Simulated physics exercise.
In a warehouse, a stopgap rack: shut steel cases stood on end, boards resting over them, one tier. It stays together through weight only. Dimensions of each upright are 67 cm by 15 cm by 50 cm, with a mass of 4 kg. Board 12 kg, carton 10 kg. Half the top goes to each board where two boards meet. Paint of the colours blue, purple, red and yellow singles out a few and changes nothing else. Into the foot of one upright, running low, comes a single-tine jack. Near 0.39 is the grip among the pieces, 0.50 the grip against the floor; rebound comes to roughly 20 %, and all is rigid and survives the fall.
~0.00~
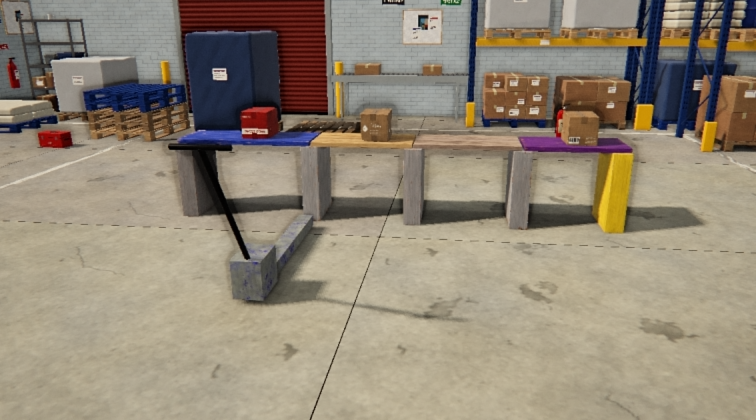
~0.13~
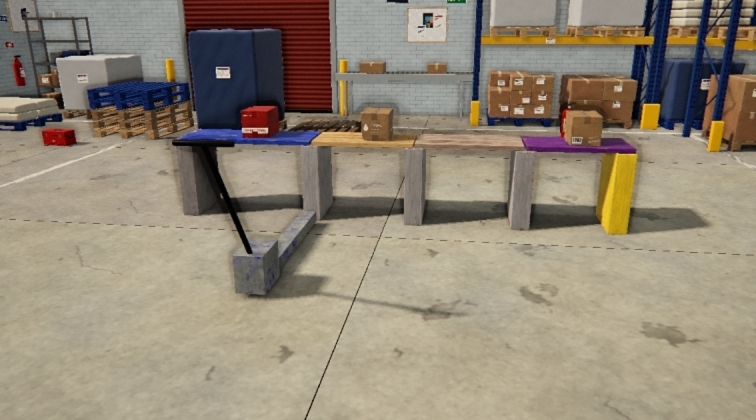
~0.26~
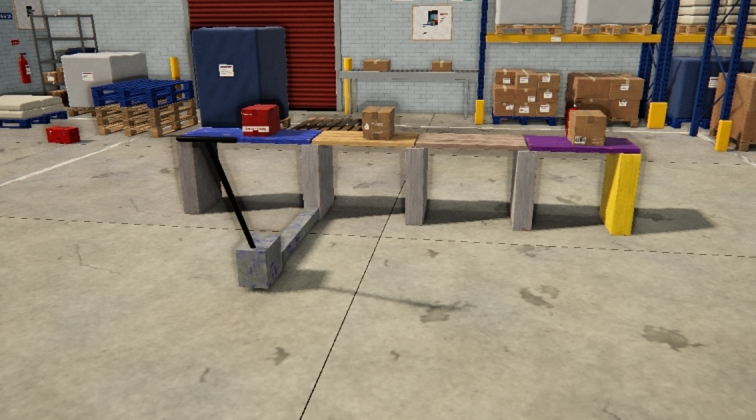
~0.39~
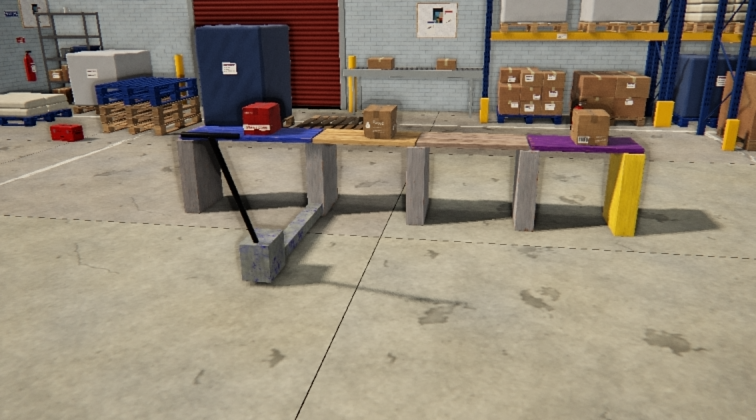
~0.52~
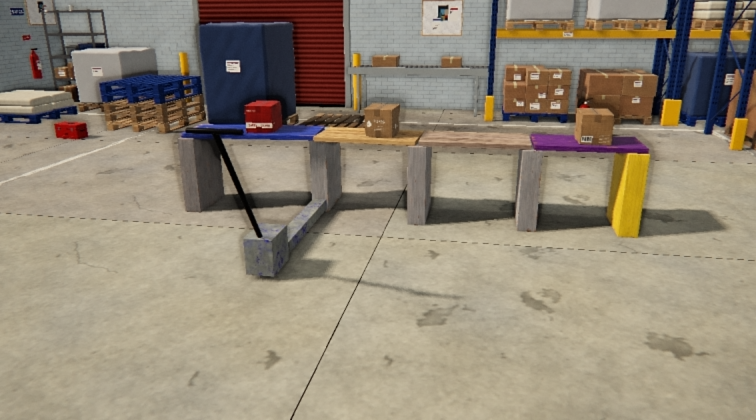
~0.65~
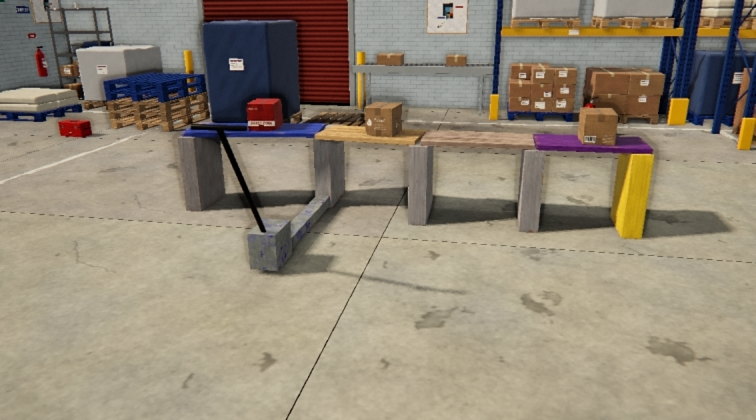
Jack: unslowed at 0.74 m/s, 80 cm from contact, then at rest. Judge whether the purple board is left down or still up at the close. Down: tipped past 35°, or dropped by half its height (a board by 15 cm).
At the close the purple board is still up.
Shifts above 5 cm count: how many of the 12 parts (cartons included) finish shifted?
8 have shifted.
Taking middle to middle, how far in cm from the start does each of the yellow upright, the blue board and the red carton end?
The yellow one ends around 0 cm from its start, the blue one around 70 cm and the red one around 100 cm.
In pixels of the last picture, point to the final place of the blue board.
End point in last frame: Roughly (245, 185).
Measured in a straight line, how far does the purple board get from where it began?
Roughly 0 cm.
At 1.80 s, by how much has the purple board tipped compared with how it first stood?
Close to 0° of tilt compared with the start.
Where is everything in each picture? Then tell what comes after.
In the first picture (each place is the centre of the face we see best; the camera moves round a little), jack tip (310, 221) 19 cm short; purple board (578, 150); yellow upright (619, 195); red carton (254, 126); all as stacked.
Jack tip (313, 217) 9 cm short; purple board (581, 150), in the second picture.
Jack tip (316, 213) 7 mm in; purple board (584, 150), in the third picture.
Jack tip (320, 209) 10 cm in; purple board (587, 150); one has shifted, in the fourth picture.
Jack tip (323, 205) 20 cm in; purple board (591, 150); red carton (259, 120) moved 43 mm; 5 have shifted, in the fifth picture.
Jack tip (327, 201) 30 cm in; purple board (594, 150); red carton (261, 118) moved 9 cm; blue board (249, 135) moved 8 cm; 5 have shifted, in the sixth picture.
By 1.36 s, none of the 12 pieces down, 5 disturbed; purple board unmoved; blue board tilted 12°.
By 1.80 s, 6 of the 12 pieces down; purple board unmoved; blue board tilted 21°, 46 cm lower.
When it is over (3.6 s), 8 of the 12 pieces down; purple board unmoved; blue board tilted 9°, 58 cm lower; yellow upright unmoved. In pixels of the last frame, middles, purple board near (589, 143), blue board near (245, 185).
